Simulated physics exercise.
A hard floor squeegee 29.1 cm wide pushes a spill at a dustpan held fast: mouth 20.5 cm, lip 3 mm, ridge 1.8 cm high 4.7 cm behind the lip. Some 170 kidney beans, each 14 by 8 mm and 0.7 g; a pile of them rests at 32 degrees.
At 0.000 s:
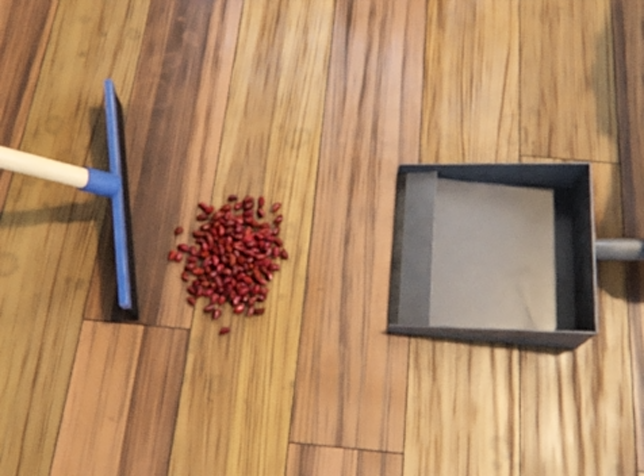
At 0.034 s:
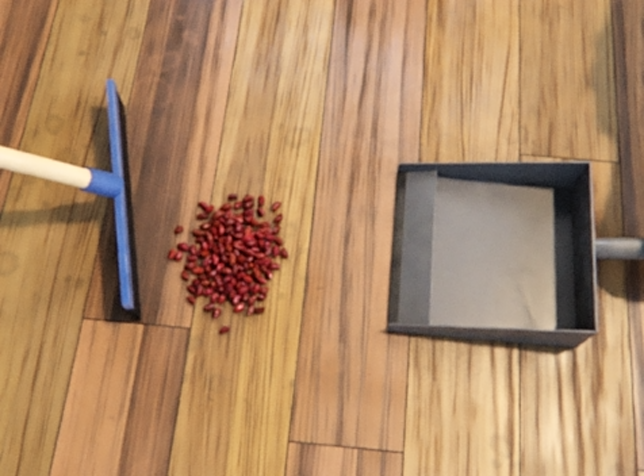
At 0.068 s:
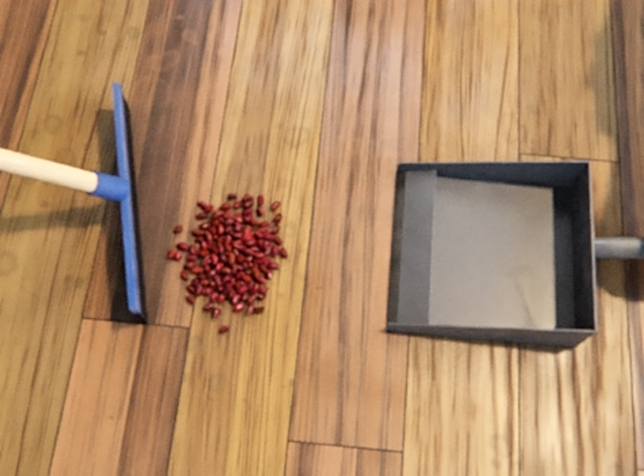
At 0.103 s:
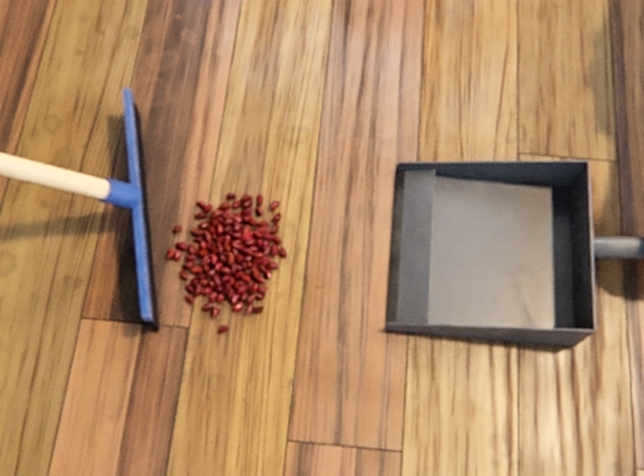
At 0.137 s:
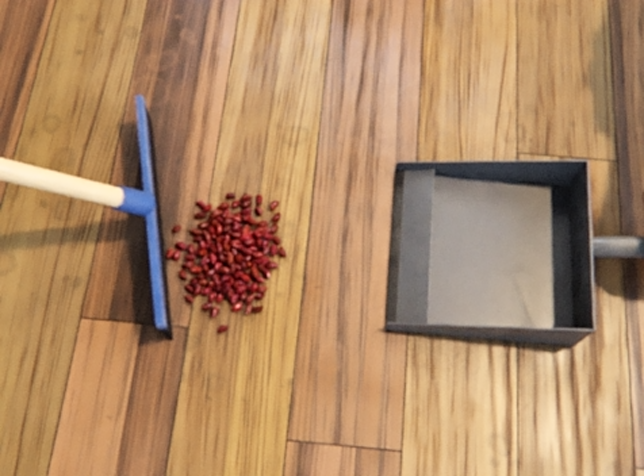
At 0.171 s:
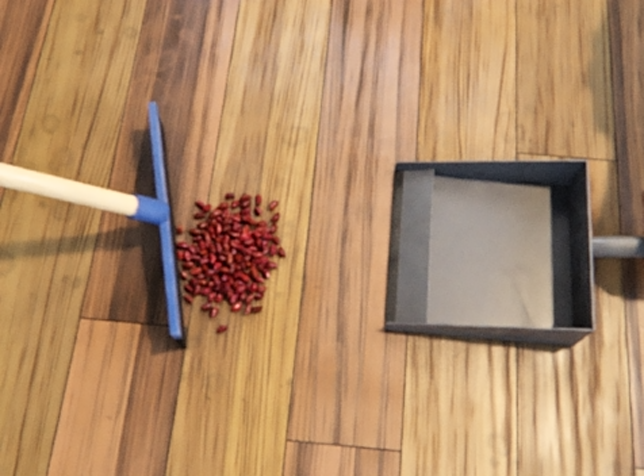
On a wooden plank floor, a blue squeegee with a pale handle sits left of a loose pile of dark red beans, with a gray dustpan on the right. The squeegee barely shifts at first, then slides right and slightly toward the viewer until its blade meets the pile's left edge.
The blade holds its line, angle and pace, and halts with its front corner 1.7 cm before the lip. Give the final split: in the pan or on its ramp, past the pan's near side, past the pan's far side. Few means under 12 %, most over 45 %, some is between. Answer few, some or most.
In the pan or on its ramp: Few; past the pan's near side: Some; past the pan's far side: Few.
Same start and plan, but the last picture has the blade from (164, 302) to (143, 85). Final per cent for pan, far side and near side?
Pan 20, far 5, near 10.
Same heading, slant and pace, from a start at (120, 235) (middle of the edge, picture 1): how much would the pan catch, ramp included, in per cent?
About 0 per cent.
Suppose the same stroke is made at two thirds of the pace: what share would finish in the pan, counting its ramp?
Then about 0 per cent.
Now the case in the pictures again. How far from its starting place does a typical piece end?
About 16 cm.
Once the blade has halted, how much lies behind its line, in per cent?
About 0 per cent.
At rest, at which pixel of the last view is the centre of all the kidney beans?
Near (363, 272).
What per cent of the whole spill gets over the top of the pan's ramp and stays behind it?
Roughly 0 per cent.
After 0.37 s, middle of the blade 16 cm from the lip; 0 % over the lip, far side 0 %, near side 10 %.
Then, at 0.51 s, middle of the blade 8 cm from the lip; 0 % over the lip, far side 0 %, near side 15 %.
After 0.77 s, middle of the blade 5 cm from the lip; 0 % over the lip, far side 0 %, near side 20 %.
At rest (2.6 s), pan 0 %, near side 20 %, far side 5 %, in front of the lip or behind the blade 75 %.
